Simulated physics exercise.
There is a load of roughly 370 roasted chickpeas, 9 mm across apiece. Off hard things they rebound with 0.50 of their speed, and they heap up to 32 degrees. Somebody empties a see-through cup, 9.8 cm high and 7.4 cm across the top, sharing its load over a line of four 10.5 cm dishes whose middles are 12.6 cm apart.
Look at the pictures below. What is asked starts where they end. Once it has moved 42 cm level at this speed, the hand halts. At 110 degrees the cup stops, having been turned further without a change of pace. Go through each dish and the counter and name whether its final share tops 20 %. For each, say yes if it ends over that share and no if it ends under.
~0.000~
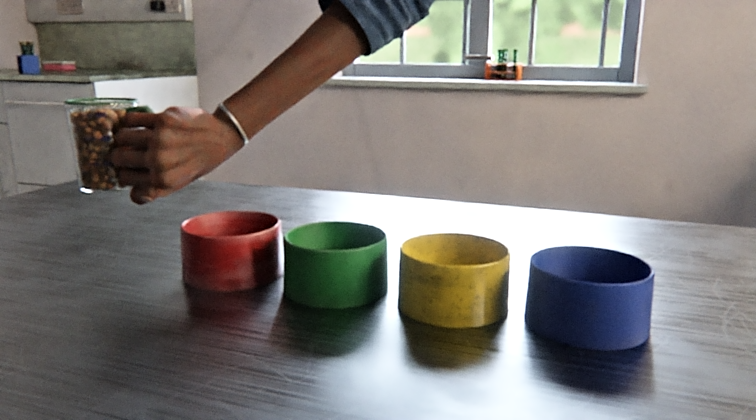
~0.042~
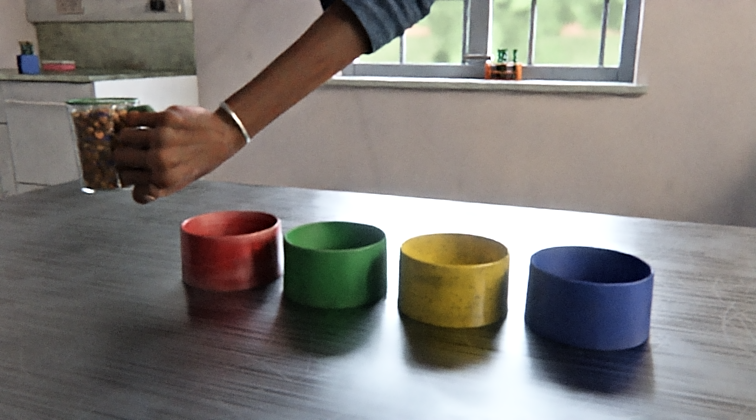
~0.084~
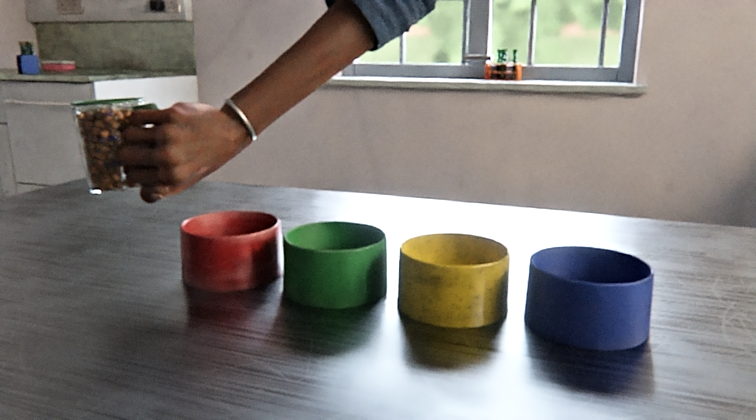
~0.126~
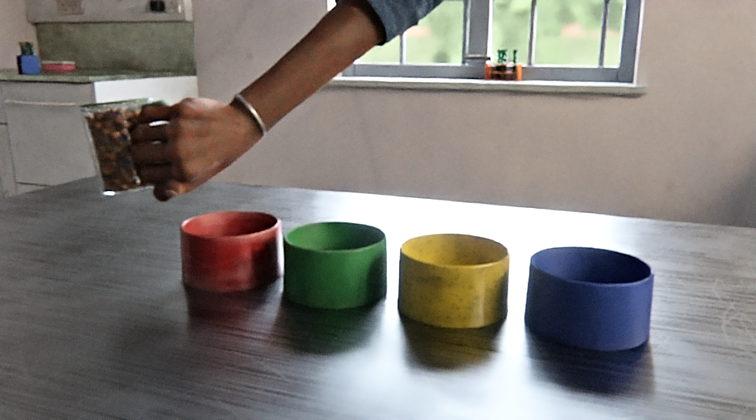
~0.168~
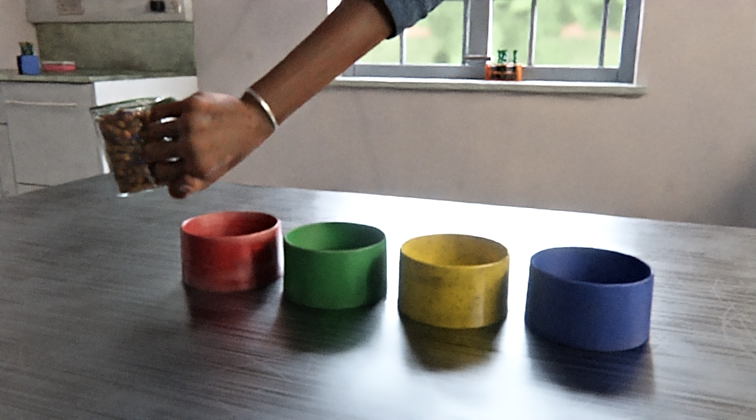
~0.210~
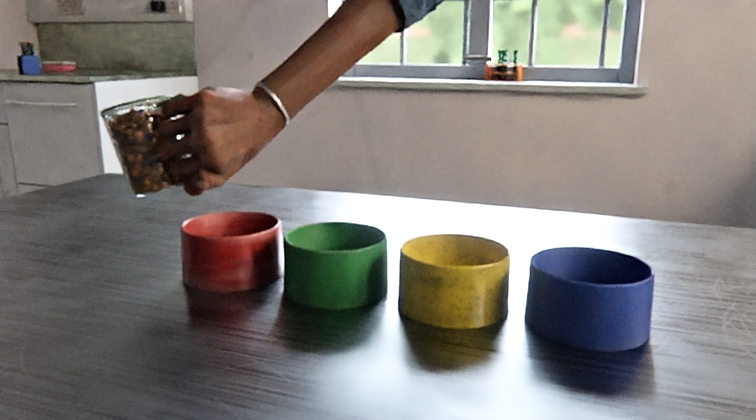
Red: I expect it will get a fifth or less of the pieces, blue: I expect it will get a fifth or less of the pieces, green: I expect it will get a fifth or less of the pieces, yellow: I expect it will get more than a fifth of the pieces, counter: I expect it will get more than a fifth of the pieces.
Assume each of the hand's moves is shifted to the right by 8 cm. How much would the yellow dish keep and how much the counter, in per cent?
Then I'd expect yellow at 100 and the counter at 0.
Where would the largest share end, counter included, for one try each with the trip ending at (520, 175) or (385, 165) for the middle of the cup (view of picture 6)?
Most goes to: Yellow; green.
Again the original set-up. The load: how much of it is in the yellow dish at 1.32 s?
Close to 10 per cent at that point.
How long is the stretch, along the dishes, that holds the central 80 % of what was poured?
That stretch comes to around 10 cm.
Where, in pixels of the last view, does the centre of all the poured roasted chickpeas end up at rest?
Approximately (410, 288) in the last view.
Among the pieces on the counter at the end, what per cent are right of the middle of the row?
Around 50 per cent of it.
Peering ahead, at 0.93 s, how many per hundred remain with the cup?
Roughly 100 percent.
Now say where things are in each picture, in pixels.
In the first picture, cup at (106, 144), tilt 0 degrees, lip at (76, 100), moved 0.0 cm; middle of the pieces at (108, 145); red dish at (231, 224); green dish at (336, 235); yellow dish at (455, 249); blue dish at (591, 264).
In the second picture, cup at (108, 144), tilt 1 degrees, lip at (78, 101), moved 0.3 cm; middle of the pieces at (110, 145).
In the third picture, cup at (114, 144), tilt 3 degrees, lip at (82, 102), moved 1.2 cm; middle of the pieces at (116, 146).
In the fourth picture, cup at (125, 145), tilt 7 degrees, lip at (91, 105), moved 2.7 cm; middle of the pieces at (127, 147).
In the fifth picture, cup at (137, 146), tilt 11 degrees, lip at (101, 109), moved 4.4 cm; middle of the pieces at (139, 148).
In the sixth picture, cup at (150, 147), tilt 16 degrees, lip at (112, 113), moved 6.1 cm; middle of the pieces at (152, 149); red dish at (231, 224); green dish at (336, 236); yellow dish at (455, 249); blue dish at (591, 265). Its pace works out near 105 degrees a second; the hand travels 41 cm a second.
Then, at 0.64 s, tilt 61 degrees; cup holds 100 %.
After 0.93 s, tilt 91 degrees; cup holds 100 %.
After 1.32 s, tilt 110 degrees; cup holds 75 %, green 5 %, yellow 10 %.
By 3.1 s all is still; red 0 %, blue 0 %, green 10 %, yellow 45 %, counter 50 %.
